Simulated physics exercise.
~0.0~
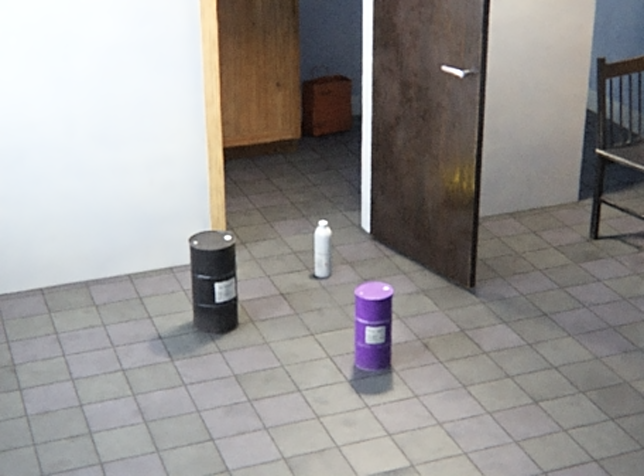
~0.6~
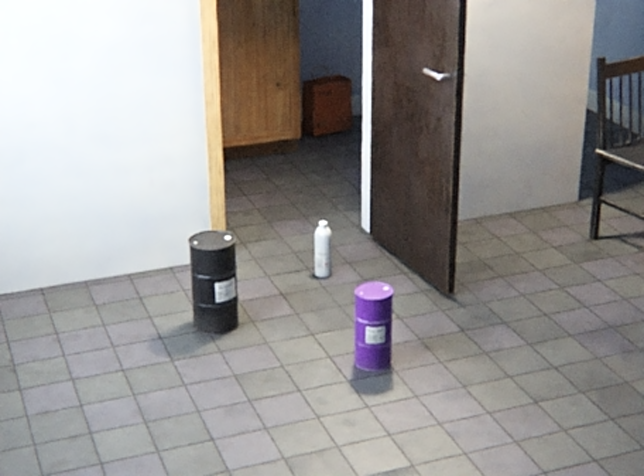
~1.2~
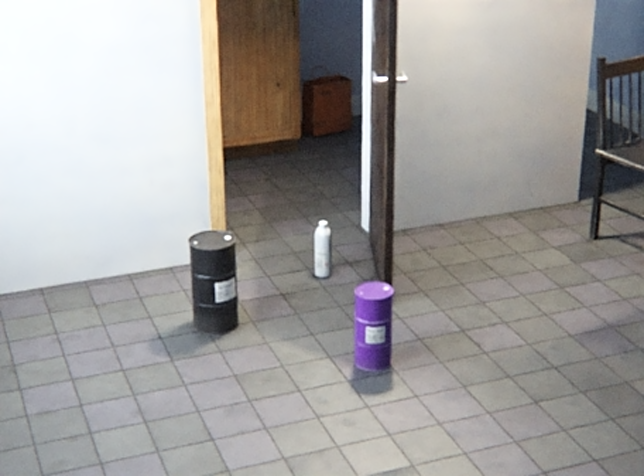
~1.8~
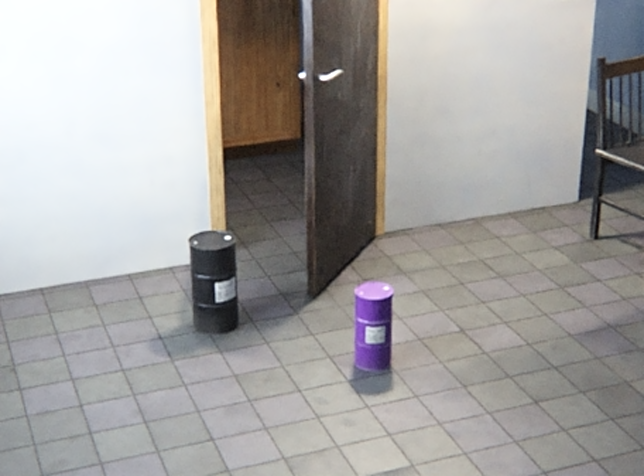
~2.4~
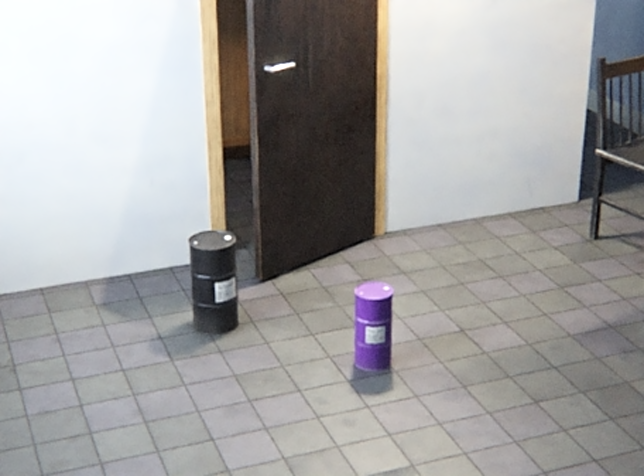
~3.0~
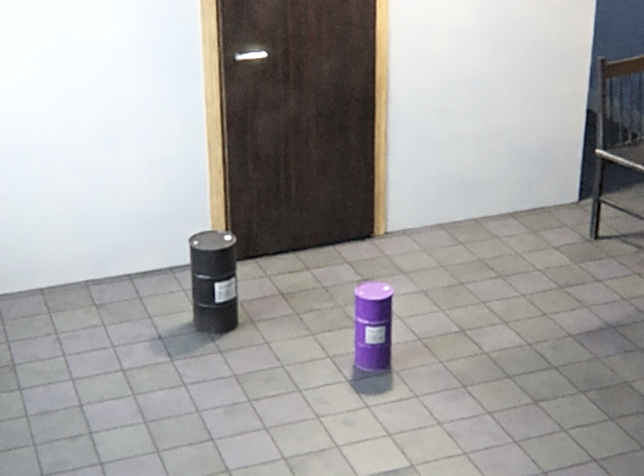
In a room with a grey tiled floor and pale walls, seen from a raised, still viewpoint, a dark brown door stands wide open to the right of its doorway. A black canister stands at left and a purple one nearer the middle, with a white bottle upright between and behind them and a chair at the right edge. With nobody in sight, the door swings leftward toward the doorway. As it sweeps across, the bottle disappears behind it, while both canisters stay put. The door keeps closing until it almost fills the opening, looking all but shut, with the bottle still out of sight.
